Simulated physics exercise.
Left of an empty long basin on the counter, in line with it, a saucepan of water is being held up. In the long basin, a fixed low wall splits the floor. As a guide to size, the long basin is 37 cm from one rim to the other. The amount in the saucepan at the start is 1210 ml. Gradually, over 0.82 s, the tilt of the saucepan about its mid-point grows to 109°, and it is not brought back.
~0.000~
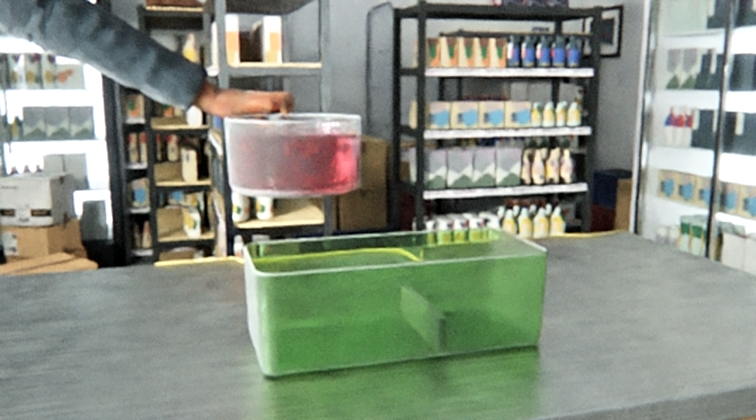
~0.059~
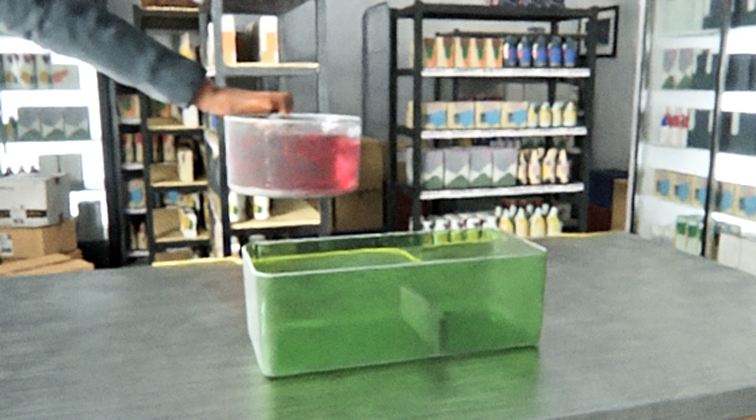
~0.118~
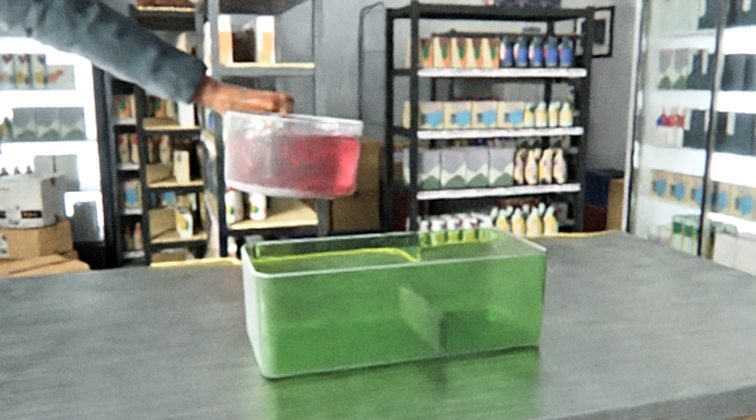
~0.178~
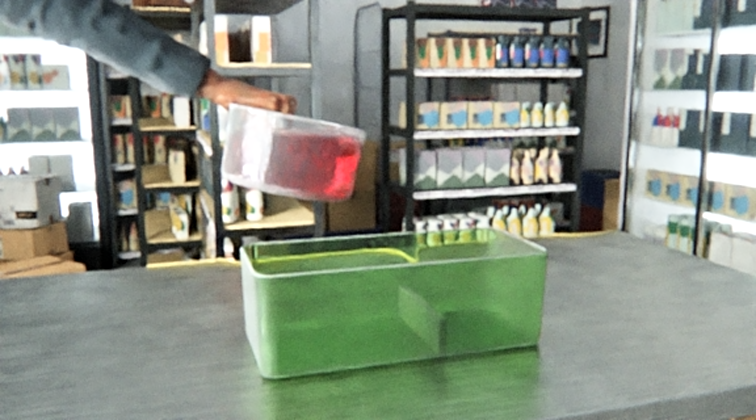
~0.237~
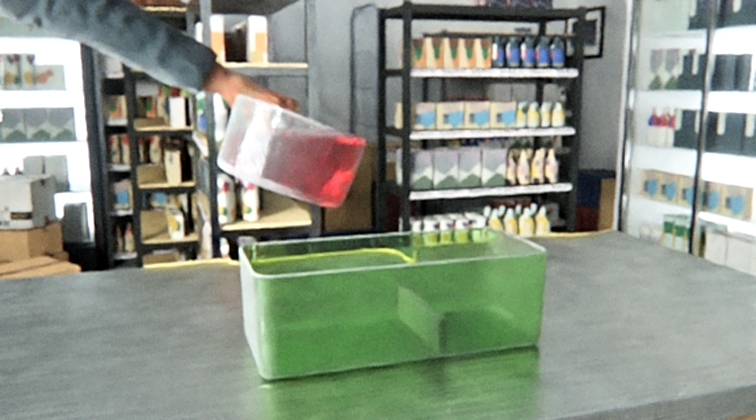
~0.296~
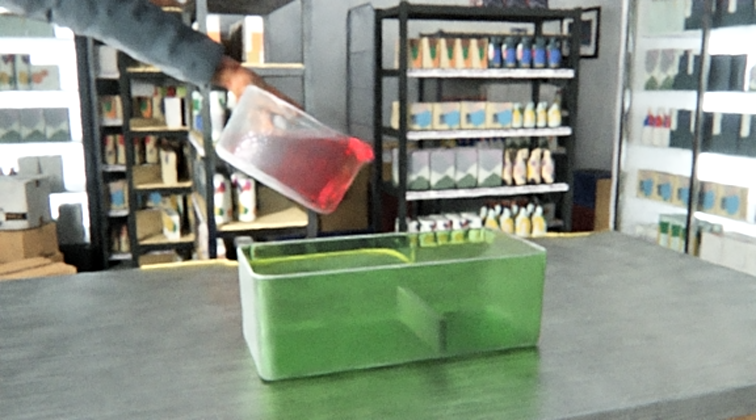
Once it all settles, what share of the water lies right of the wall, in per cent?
24 %.
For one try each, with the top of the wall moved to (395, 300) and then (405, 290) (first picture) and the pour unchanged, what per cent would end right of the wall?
The first gives near 60 per cent and the second near 40 per cent.
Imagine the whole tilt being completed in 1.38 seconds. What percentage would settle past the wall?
Then you'd be looking at around 35 in a hundred.
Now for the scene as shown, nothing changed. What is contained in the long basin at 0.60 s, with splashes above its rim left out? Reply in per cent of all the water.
I reckon close to 36 percent of it.
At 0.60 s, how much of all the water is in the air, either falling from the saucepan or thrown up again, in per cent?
Around 32 percent.
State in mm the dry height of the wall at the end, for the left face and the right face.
18 mm left, 30 mm right.
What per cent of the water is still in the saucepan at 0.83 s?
About 5 per cent.
By 0.60 s the tilt is 91° and 31 per cent is still to pour, 24 is left of the wall and 12 right of it.
By 0.83 s the tilt is 109° and 5 per cent is still to pour, 69 is left of the wall and 20 right of it.
By 1.06 s the tilt is 109° and 0 per cent is still to pour, 71 is left of the wall and 23 right of it.
By 1.32 s the tilt is 109° and 0 per cent is still to pour, 71 is left of the wall and 24 right of it.
At rest 71 per cent lies left of the wall, 24 right of it and 5 outside.
